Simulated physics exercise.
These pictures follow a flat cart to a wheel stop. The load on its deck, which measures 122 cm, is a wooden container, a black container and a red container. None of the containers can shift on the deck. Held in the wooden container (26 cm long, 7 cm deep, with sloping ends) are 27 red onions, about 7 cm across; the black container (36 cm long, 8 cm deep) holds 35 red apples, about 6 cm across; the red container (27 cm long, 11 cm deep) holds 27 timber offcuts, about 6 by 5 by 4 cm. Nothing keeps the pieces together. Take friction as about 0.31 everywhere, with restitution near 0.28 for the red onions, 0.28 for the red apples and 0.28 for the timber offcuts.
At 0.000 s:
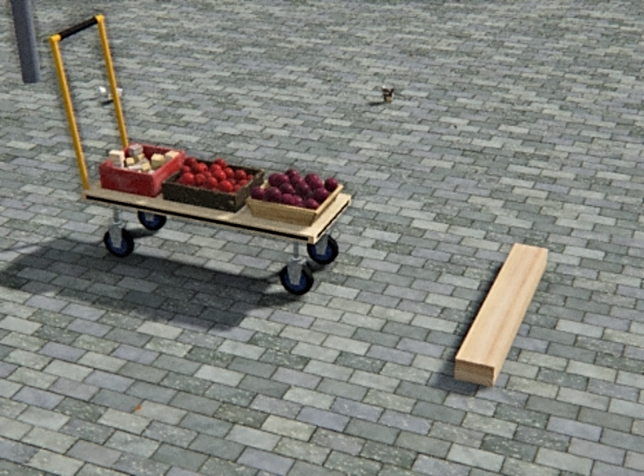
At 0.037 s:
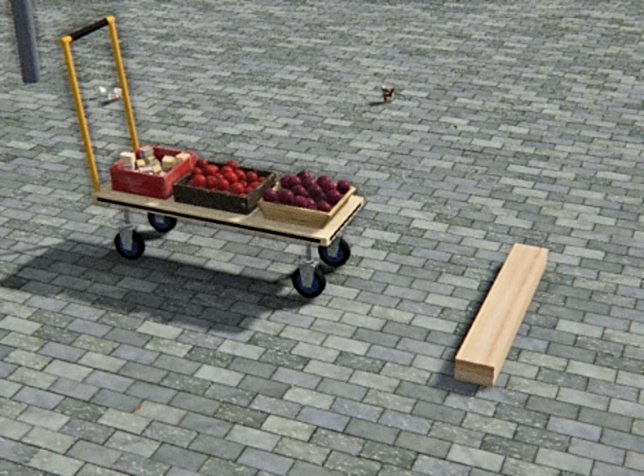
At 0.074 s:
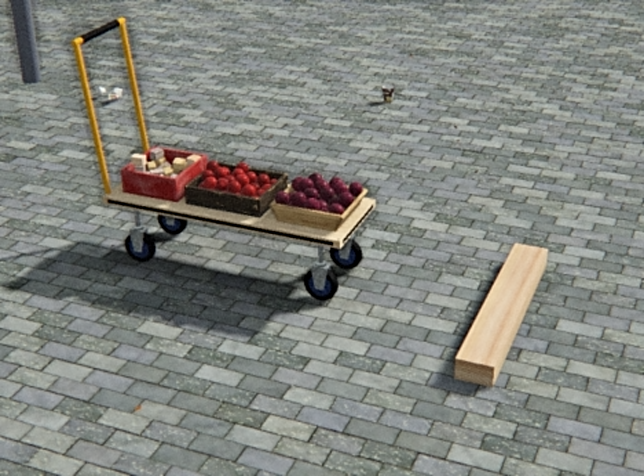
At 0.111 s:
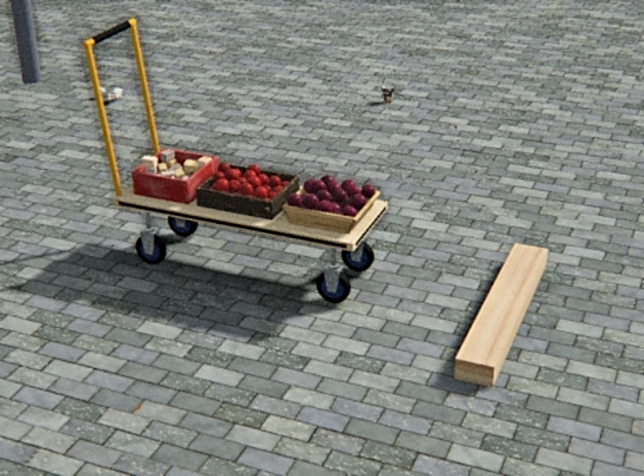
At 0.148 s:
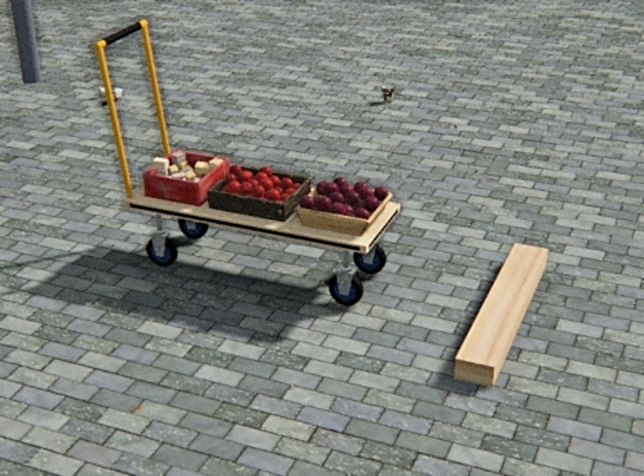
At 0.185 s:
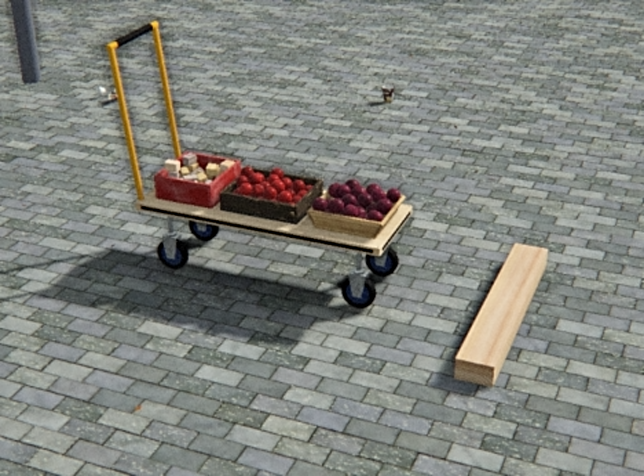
A flat cart carrying three containers of produce and wood pieces rolls right across grey paving.
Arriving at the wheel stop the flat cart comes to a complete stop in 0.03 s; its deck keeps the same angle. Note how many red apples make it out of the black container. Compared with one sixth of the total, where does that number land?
It lands below one sixth.
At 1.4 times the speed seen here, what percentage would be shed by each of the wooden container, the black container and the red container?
Then the wooden container sheds 40 per cent, the black container 30 per cent, and the red container 0 per cent.
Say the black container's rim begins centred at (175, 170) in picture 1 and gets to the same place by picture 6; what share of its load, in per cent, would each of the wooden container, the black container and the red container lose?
That would give wooden container 60 %, black container 30 % and red container 10 %.
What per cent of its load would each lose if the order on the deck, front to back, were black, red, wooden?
Wooden container 30 %, black container 10 %, red container 0 %.
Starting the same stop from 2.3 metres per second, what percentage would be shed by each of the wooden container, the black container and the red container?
Wooden container 50 %, black container 20 %, red container 0 %.
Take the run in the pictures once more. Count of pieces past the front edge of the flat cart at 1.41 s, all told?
Roughly 8 pieces.
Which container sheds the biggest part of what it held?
Answer: The wooden container.
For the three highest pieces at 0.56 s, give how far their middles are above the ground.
I'd say near 52 cm.
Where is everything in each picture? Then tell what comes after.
In the first picture (we follow the rim corner now nearest the camera), black container at (233, 194); wooden container at (316, 211); 78 cm still to roll; nothing out yet.
In the second picture, black container at (245, 196); wooden container at (329, 214); 72 cm still to roll.
In the third picture, black container at (257, 199); wooden container at (341, 216); 66 cm still to roll.
In the fourth picture, black container at (270, 201); wooden container at (354, 218); 60 cm still to roll.
In the fifth picture, black container at (282, 203); wooden container at (368, 221); 54 cm still to roll.
In the sixth picture, black container at (294, 205); wooden container at (381, 223); 47 cm still to roll; nothing out yet.
After 0.46 s, the wheels strike.
After 0.56 s, 0 of 27 out of the wooden container, 0 of 35 out of the black container and 0 of 27 out of the red container.
After 0.68 s, 7 of 27 out of the wooden container, 1 of 35 out of the black container and 1 of 27 out of the red container.
After 0.91 s, 7 of 27 out of the wooden container, 2 of 35 out of the black container and 1 of 27 out of the red container.
Final count (at 1.41 s), 7 of 27 out of the wooden container, 2 of 35 out of the black container and 1 of 27 out of the red container. Asked share, 2 of 35, 6 per cent.
